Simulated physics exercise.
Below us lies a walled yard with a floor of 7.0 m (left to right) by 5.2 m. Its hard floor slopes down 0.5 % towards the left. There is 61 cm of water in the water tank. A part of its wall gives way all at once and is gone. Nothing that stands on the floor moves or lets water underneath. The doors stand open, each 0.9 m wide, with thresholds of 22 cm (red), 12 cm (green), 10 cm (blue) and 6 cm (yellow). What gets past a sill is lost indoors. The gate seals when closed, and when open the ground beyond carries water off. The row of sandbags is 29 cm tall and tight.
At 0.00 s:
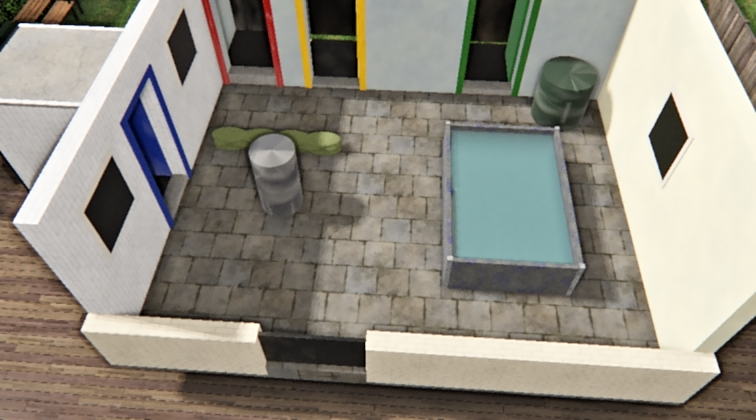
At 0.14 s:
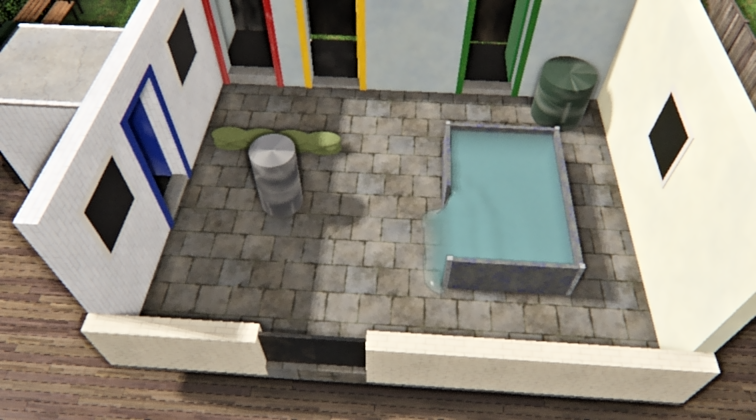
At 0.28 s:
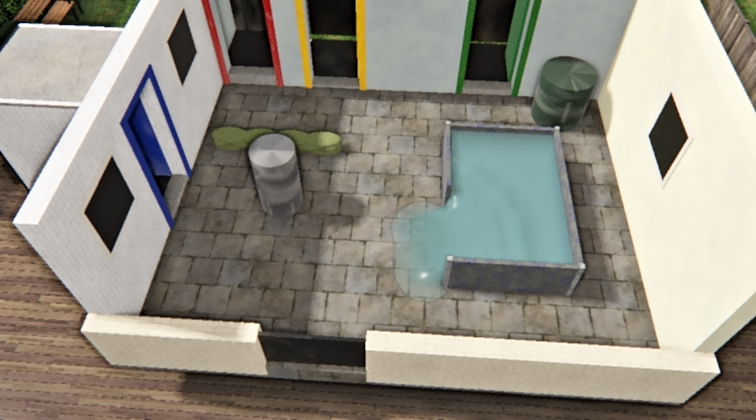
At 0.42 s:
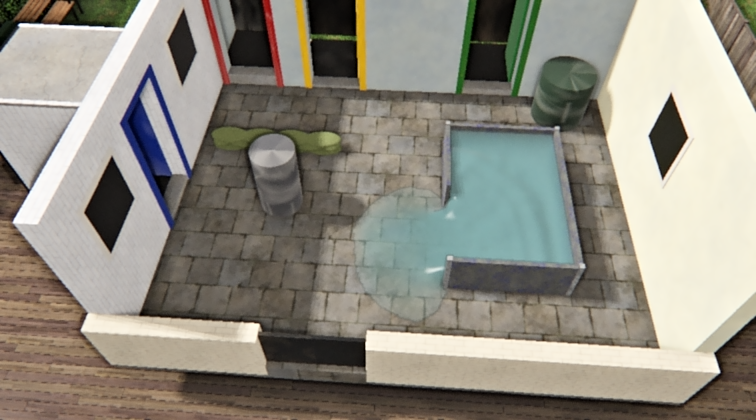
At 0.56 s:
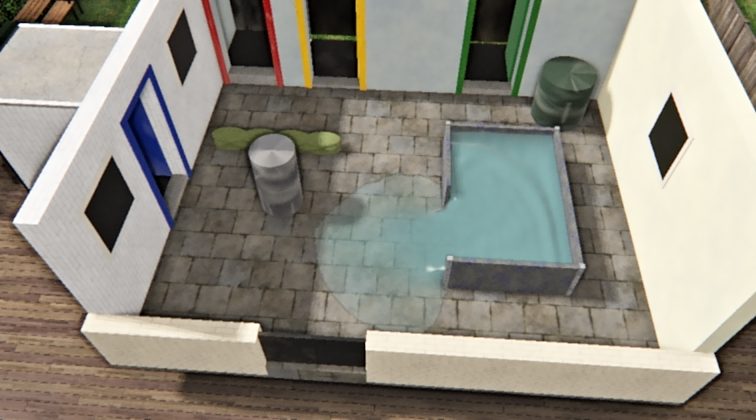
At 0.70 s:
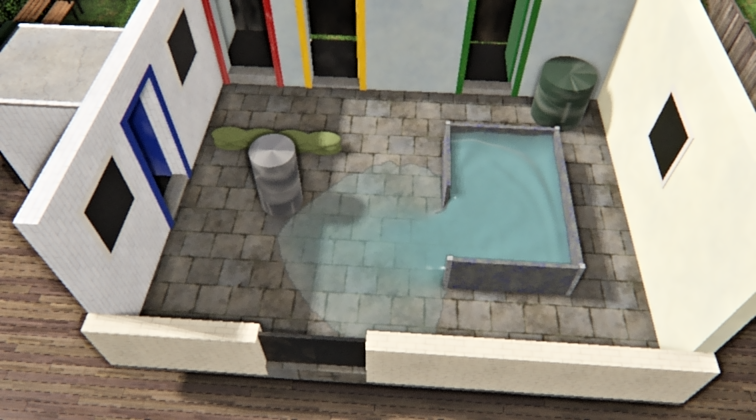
Water pours through a gap in the tank's left wall and spreads left across the paved yard.
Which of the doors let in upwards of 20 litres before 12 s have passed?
Door by door: At the red door it keeps below the limit; at the green door it keeps below the limit; at the blue door it passes the limit; at the yellow door it stays under the limit.
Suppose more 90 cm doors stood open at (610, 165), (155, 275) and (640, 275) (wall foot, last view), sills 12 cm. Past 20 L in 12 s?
In that order: Below, over, below.
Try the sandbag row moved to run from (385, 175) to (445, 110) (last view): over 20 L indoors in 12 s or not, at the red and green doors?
Then: Red below, green below.
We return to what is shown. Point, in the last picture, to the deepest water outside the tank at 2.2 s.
Near (140, 316).
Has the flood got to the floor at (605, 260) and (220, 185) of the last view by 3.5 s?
In that order: Still dry, wet.
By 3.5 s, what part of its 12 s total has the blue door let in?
About 15 per cent.
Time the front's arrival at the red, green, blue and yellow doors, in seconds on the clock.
Arrival: Red 3.6 s, green 6.5 s, blue 1.4 s, yellow 3.0 s.
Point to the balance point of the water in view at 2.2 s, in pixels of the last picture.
Near (398, 239).
After 1.4 s water covers 35 % of the floor and is deepest (33 cm) near (433, 265); red door not reached, green door not reached, blue door not reached, yellow door not reached.
After 2.2 s water covers 40 % of the floor and is deepest (44 cm) near (140, 316); red door not reached, green door not reached, blue door 12 cm at the sill, 4 L in, yellow door not reached.
After 3.5 s water covers 50 % of the floor and is deepest (32 cm) near (232, 322); red door not reached, green door not reached, blue door 17 cm at the sill, 17 L in, yellow door 2 cm at the sill, 0 L in.
After 7.0 s water covers 75 % of the floor and is deepest (16 cm) near (160, 260); red door 9 cm at the sill, 0 L in, green door 3 cm at the sill, 0 L in, blue door 14 cm at the sill, 98 L in, yellow door 4 cm at the sill, 0 L in.
After 12.0 s water covers 95 % of the floor and is deepest (11 cm) near (174, 221); red door 7 cm at the sill, 0 L in, green door 9 cm at the sill, 0 L in, blue door 11 cm at the sill, 114 L in, yellow door 6 cm at the sill, 0 L in.
